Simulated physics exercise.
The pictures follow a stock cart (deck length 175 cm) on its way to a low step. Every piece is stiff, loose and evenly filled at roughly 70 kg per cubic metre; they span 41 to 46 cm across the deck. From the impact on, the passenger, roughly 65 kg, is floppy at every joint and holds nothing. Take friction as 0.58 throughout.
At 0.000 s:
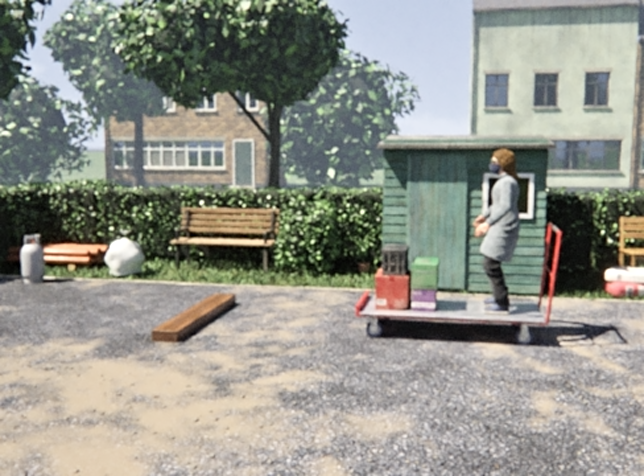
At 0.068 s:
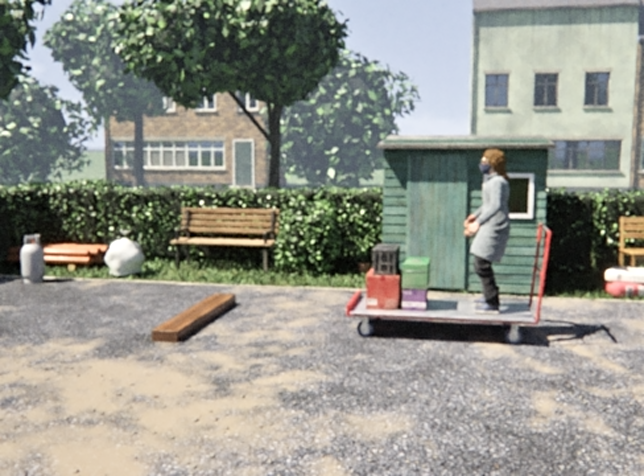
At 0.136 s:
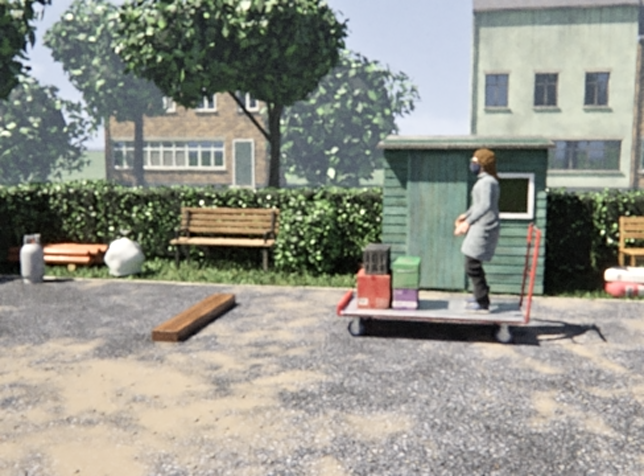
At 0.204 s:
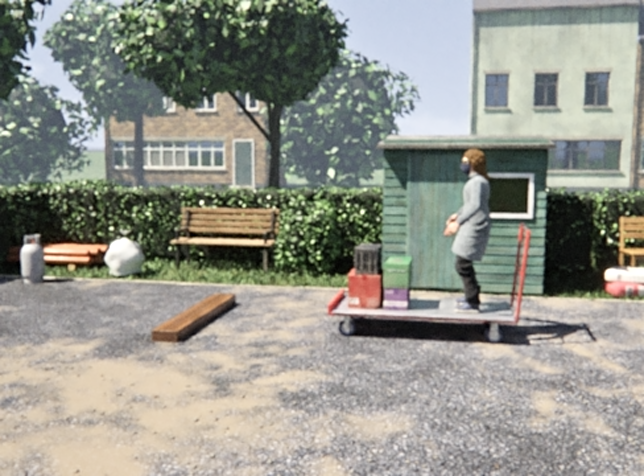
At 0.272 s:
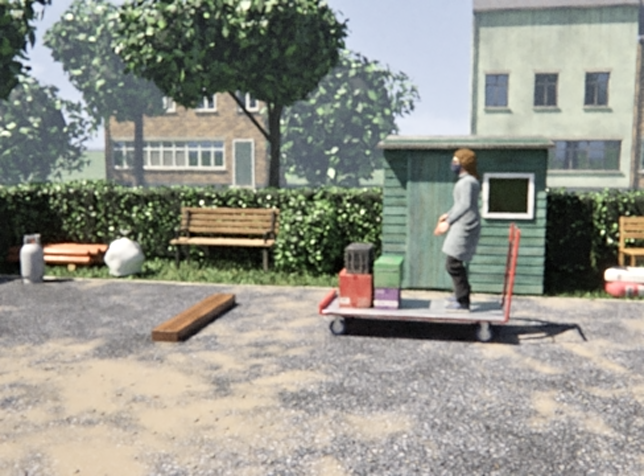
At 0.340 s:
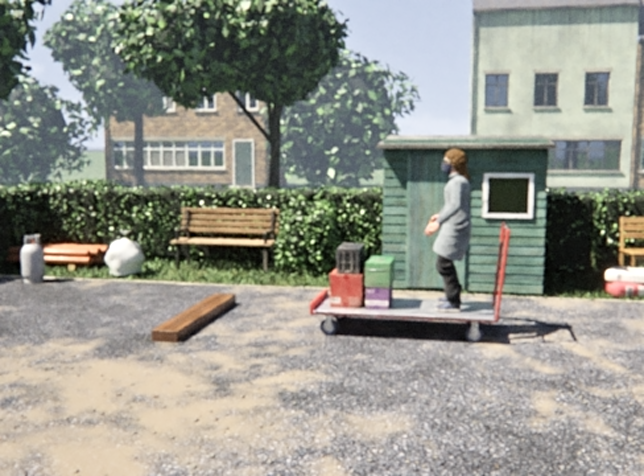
Flat red-handled cart carrying a standing person in a grey coat and stacked crates, rolling slowly left past a green shed.
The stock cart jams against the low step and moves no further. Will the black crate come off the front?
The black crate remains on the deck.
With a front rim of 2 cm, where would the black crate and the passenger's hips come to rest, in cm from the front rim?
Then black 20 behind, hips 110 behind.
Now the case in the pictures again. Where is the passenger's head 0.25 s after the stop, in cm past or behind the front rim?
Some 100 cm behind it.
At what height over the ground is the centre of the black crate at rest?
About 75 cm.
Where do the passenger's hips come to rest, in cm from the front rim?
Some 110 cm behind it.
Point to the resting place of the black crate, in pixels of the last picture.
At about (216, 254).
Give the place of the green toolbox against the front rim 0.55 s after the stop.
About 50 cm behind the rim.
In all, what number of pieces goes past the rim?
0 in all.
Impact comes at 1.29 s.
After 1.84 s the black crate is 18 cm behind the rim, tilted 0°, near (216, 254) in the last picture's view.
After 2.29 s the black crate is 18 cm behind the rim, tilted 0°, near (216, 254) in the last picture's view.
At rest, 2.5 s, nothing is past the rim; behind it, green toolbox, purple parcel, red parcel, black crate and the passenger's hips.
